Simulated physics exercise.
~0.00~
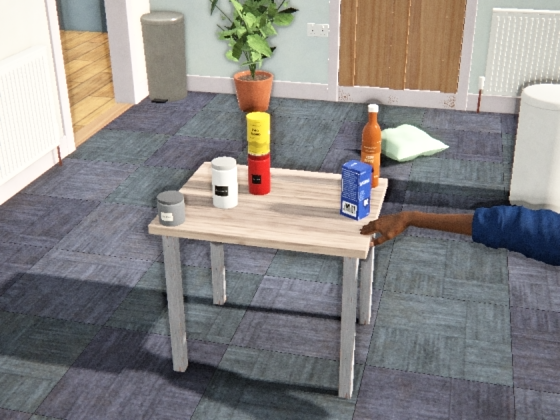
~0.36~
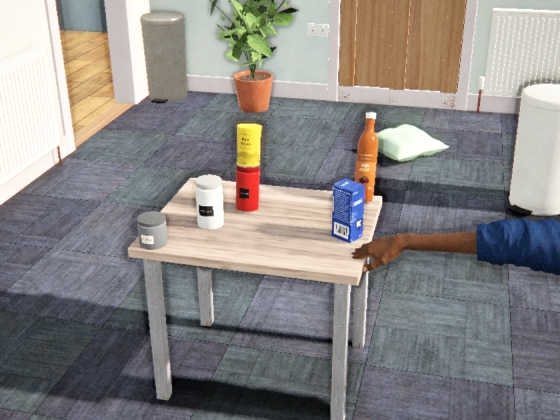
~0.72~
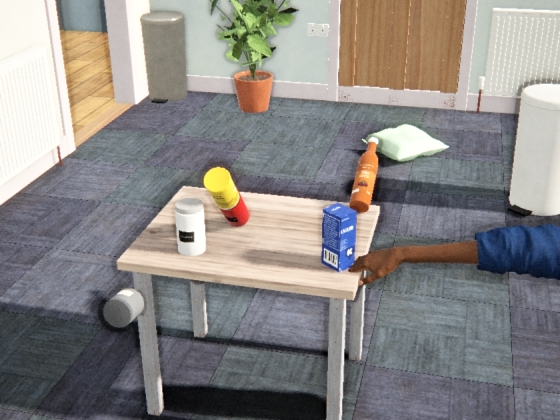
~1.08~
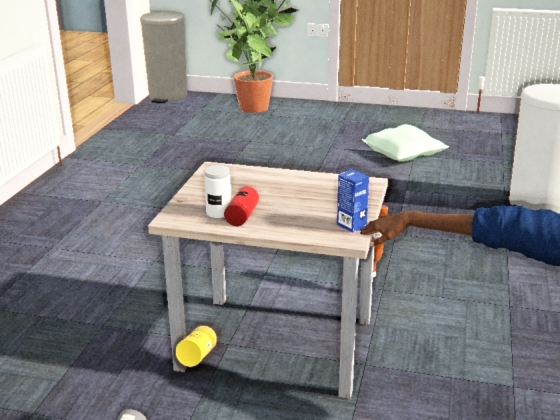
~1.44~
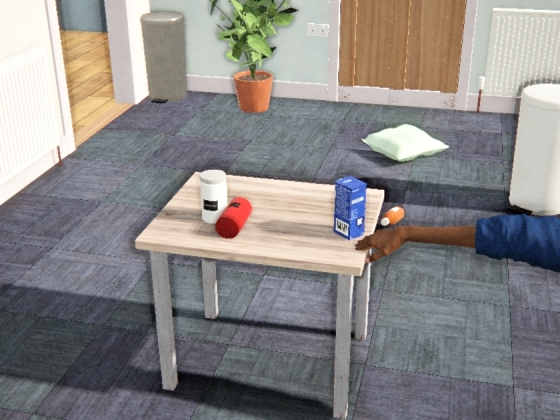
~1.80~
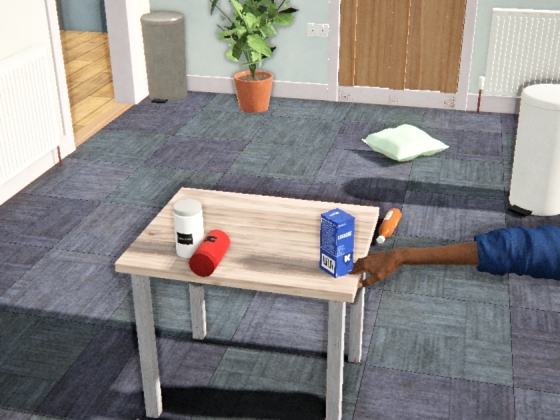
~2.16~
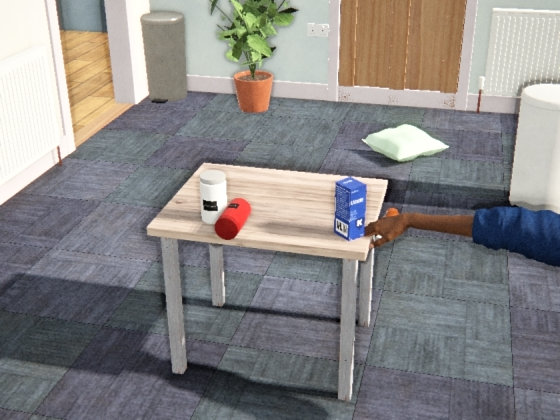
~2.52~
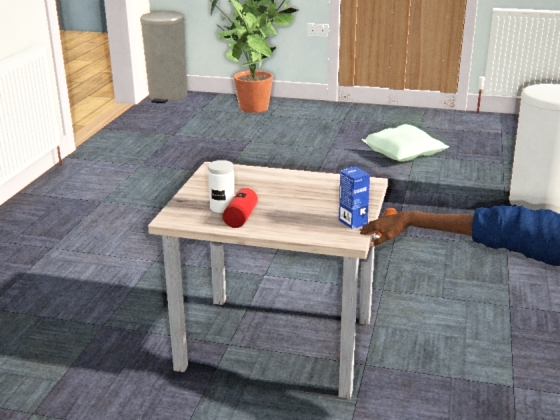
The video shows a hand at the right jerking a small table back and forth, toppling a stacked yellow tin and red jar. The grey jar, orange bottle and yellow tin fall off, leaving the white jar and blue carton upright and the red jar on its side.
